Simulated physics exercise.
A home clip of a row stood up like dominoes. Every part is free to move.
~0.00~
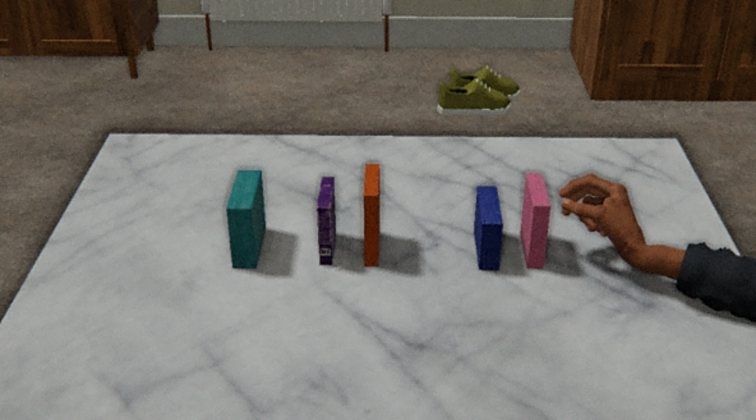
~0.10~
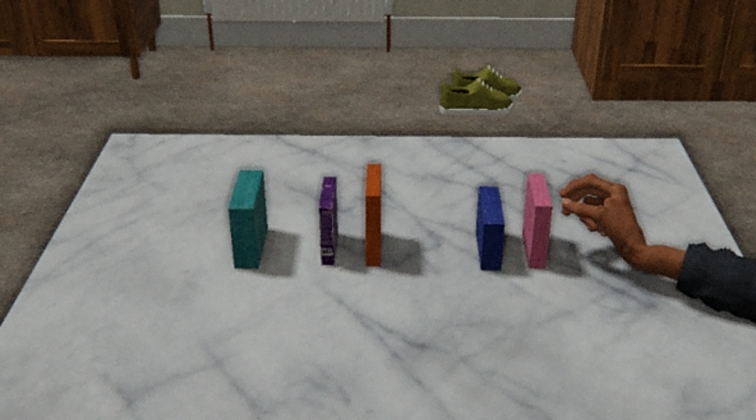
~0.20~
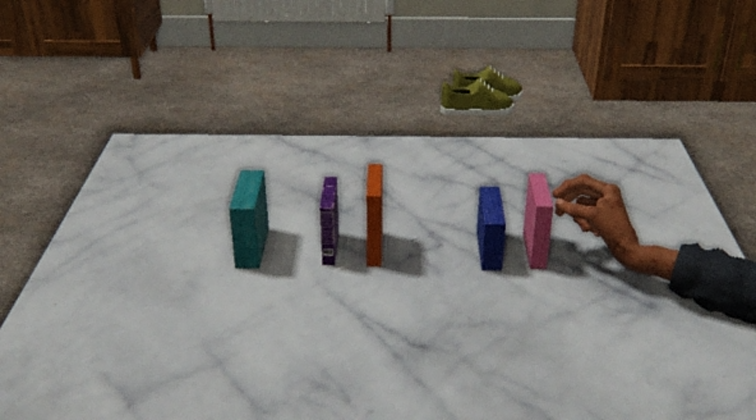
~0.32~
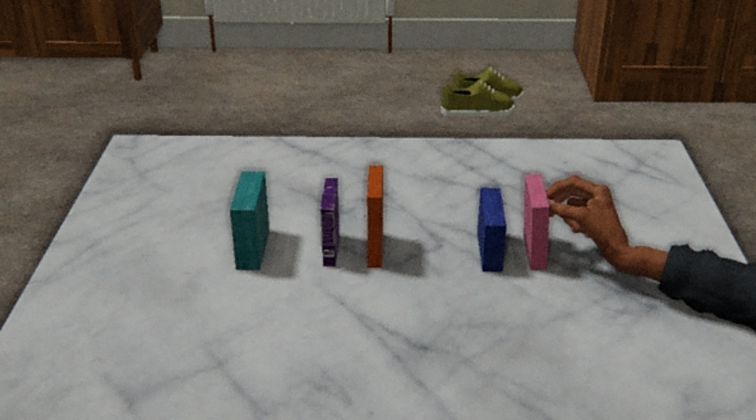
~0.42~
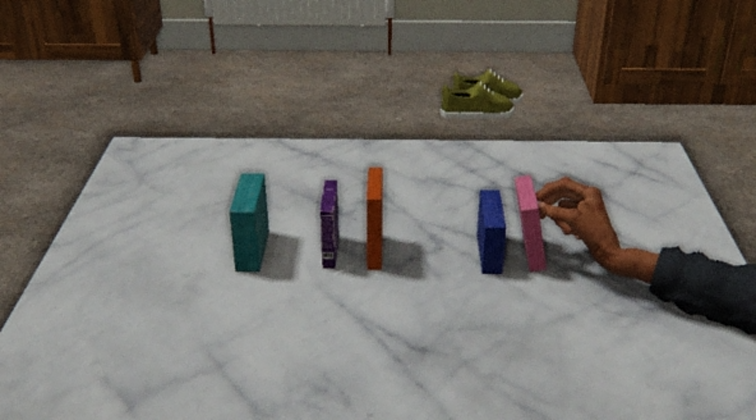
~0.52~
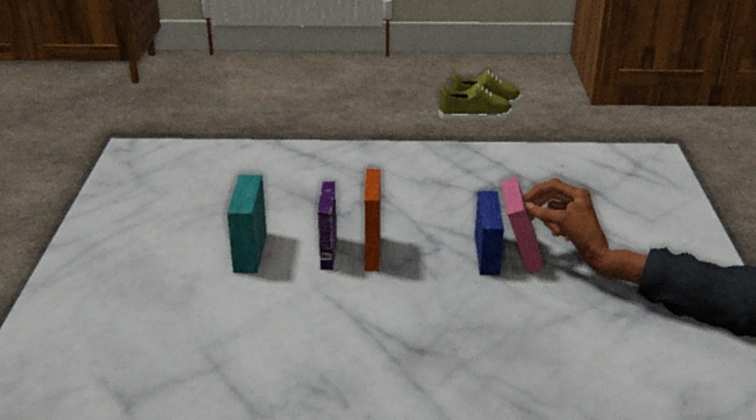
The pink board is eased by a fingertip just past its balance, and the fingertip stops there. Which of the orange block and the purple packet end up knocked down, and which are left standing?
The orange block will never go over; the purple packet will never go over.
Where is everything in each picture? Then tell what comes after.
In the first picture, orange block (372, 215); purple packet (327, 221).
In the second picture, blue block (489, 228).
In the third picture, blue block (490, 228).
In the fourth picture, pink board 4° over; blue block (491, 229).
In the fifth picture, pink board 11° over; blue block (491, 231).
In the sixth picture, pink board 20° over; orange block (373, 220); purple packet (328, 225).
By 0.62 s, pink board 26° over.
By 0.82 s, pink board 28° over; blue block tilted by 5°.
When it is over (1.5 s), left askew, blue block; the other 2 as before. End places, in pixels of the last picture, orange block near (373, 220), purple packet near (328, 225).
